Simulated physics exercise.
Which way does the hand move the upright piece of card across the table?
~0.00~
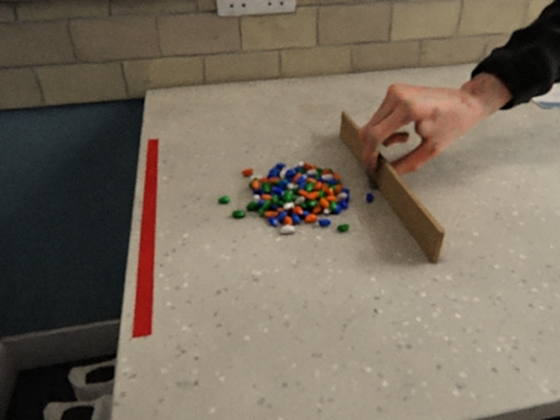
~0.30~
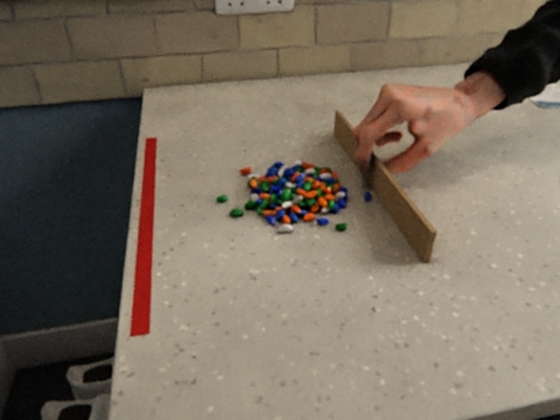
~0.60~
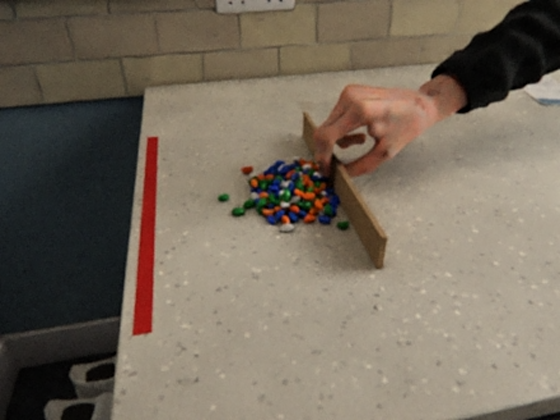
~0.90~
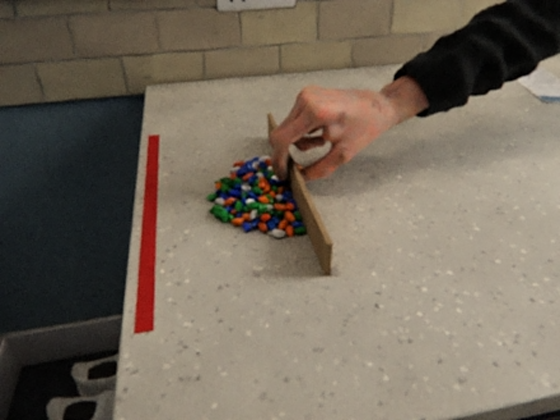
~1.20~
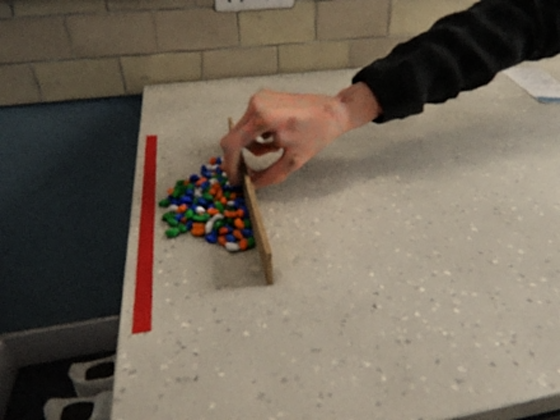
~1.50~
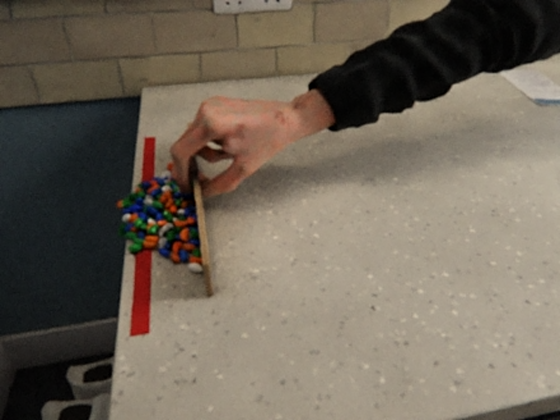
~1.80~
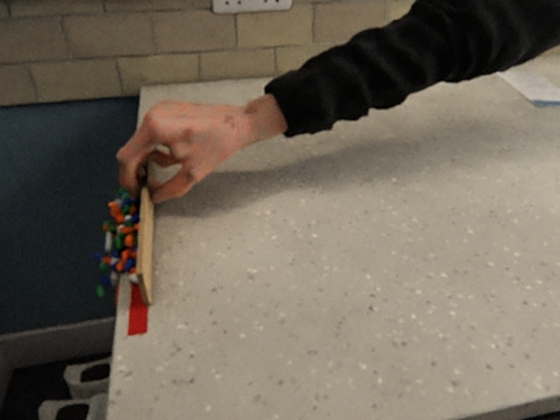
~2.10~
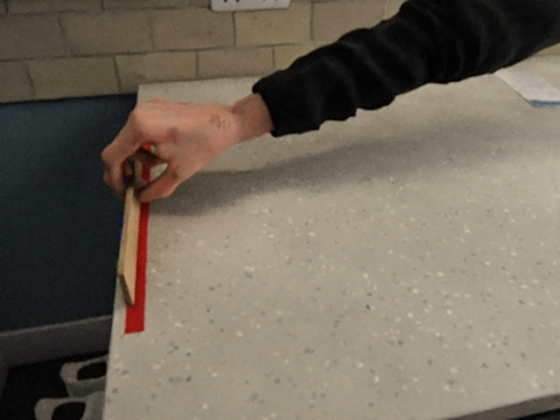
The hand moves the card to the left, from beside the heap towards the red tape near the table's edge.
